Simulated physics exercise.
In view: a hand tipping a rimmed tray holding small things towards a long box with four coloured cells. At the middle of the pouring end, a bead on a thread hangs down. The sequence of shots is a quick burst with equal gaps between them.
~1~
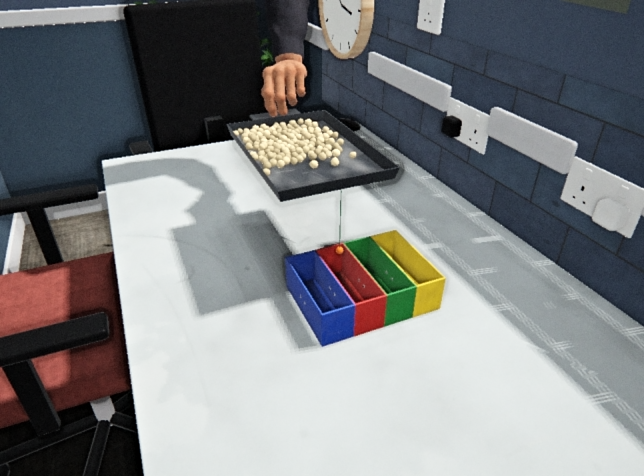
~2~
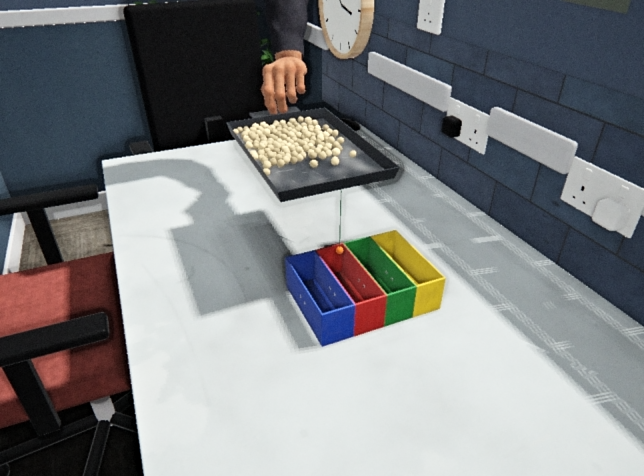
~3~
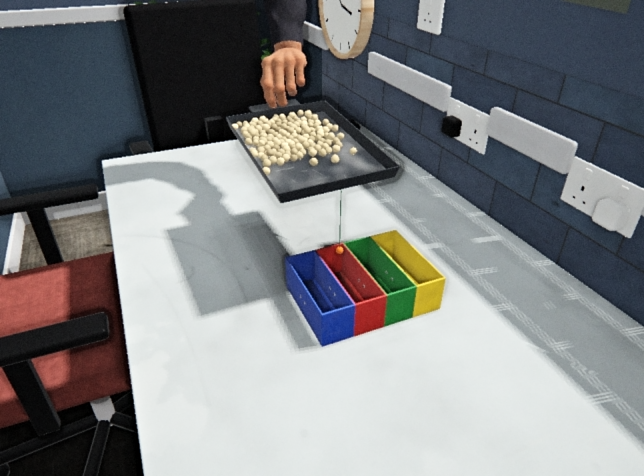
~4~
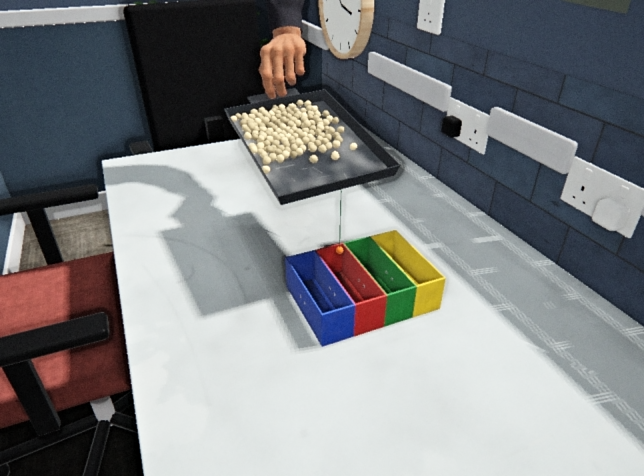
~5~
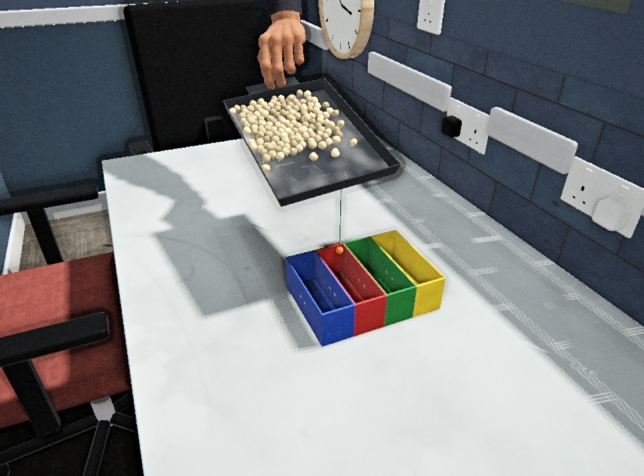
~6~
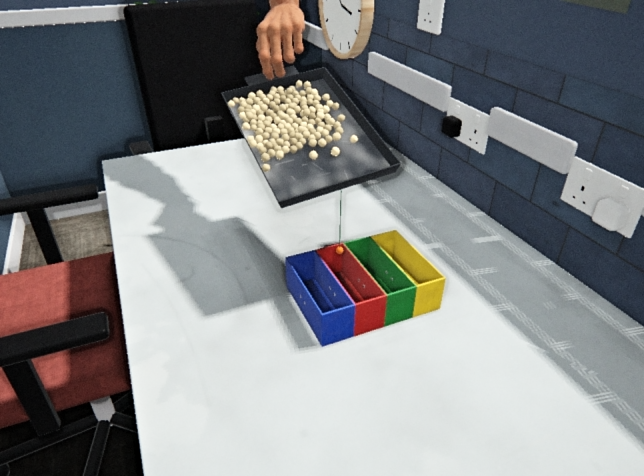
A hand raised the far end of a dark tray of round, pale nuts, tilting it little by little with its left corner dipping, above a box with blue, red, green and yellow cells.
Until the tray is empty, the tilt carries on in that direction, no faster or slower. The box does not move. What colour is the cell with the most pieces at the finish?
It is blue.
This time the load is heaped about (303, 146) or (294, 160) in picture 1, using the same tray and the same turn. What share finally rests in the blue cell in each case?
It comes to about 30 per cent the first time and about 30 per cent the second.
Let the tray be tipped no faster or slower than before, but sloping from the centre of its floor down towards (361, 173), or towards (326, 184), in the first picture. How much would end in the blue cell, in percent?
I'd expect around 0 in a hundred first and around 30 in a hundred second.
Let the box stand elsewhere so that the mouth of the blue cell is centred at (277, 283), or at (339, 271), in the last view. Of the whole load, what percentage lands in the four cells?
Roughly 90% on the first try and 10% on the second.
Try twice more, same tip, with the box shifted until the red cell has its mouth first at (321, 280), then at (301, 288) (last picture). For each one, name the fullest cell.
Result 1: The cell in blue; result 2: The cell in red.
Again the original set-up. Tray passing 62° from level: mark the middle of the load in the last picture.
Somewhere around pixel (301, 173) in the last picture.
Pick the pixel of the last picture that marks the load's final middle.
Around (294, 323).
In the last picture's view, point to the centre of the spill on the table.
Middle in the last view: Roughly (262, 336).
Soon after the last picture, tray tipped steeply; most on the tray; a stray few in the blue cell; a stray few in the green cell; a small part falling or outside the box.
A little later, tray tipped past a quarter turn; about a quarter on the tray; about a quarter in the blue cell; a stray few in the red cell; a stray few in the green cell; about half falling or outside the box.
Later still, tray tipped past a quarter turn; about a third in the blue cell; a small part in the red cell; a stray few in the green cell; about two thirds falling or outside the box.
At rest, tray tipped past a quarter turn; about a third in the blue cell; a small part in the red cell; a stray few in the green cell; none in the yellow cell; about two thirds outside the box.
